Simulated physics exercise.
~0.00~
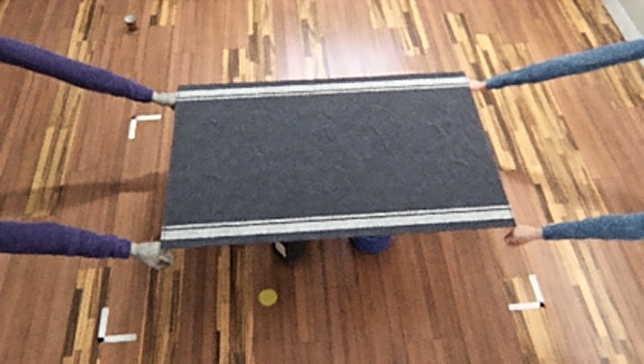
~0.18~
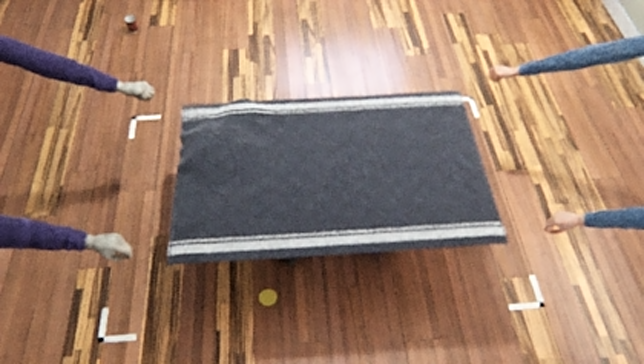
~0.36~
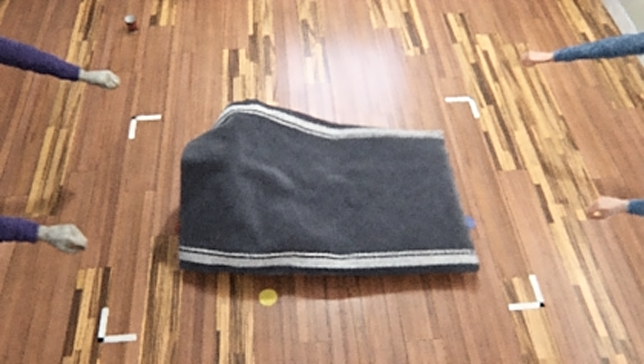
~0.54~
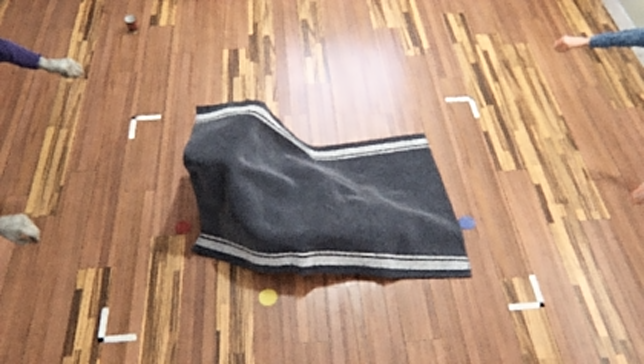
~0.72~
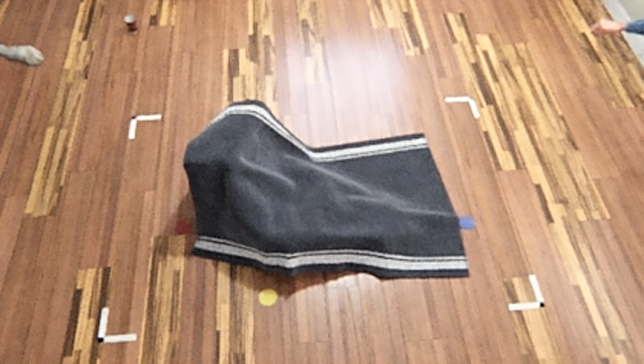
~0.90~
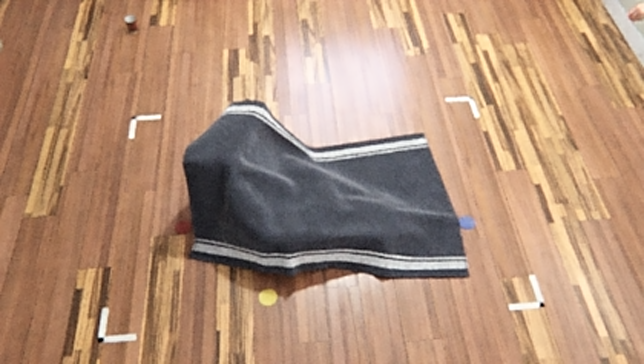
In this clip, four hands hold a dark blanket with pale stripes flat above a wooden floor and let go; it drops and drapes unevenly over hidden objects, peaking at the left, as the hands withdraw, leaving the yellow disc uncovered.
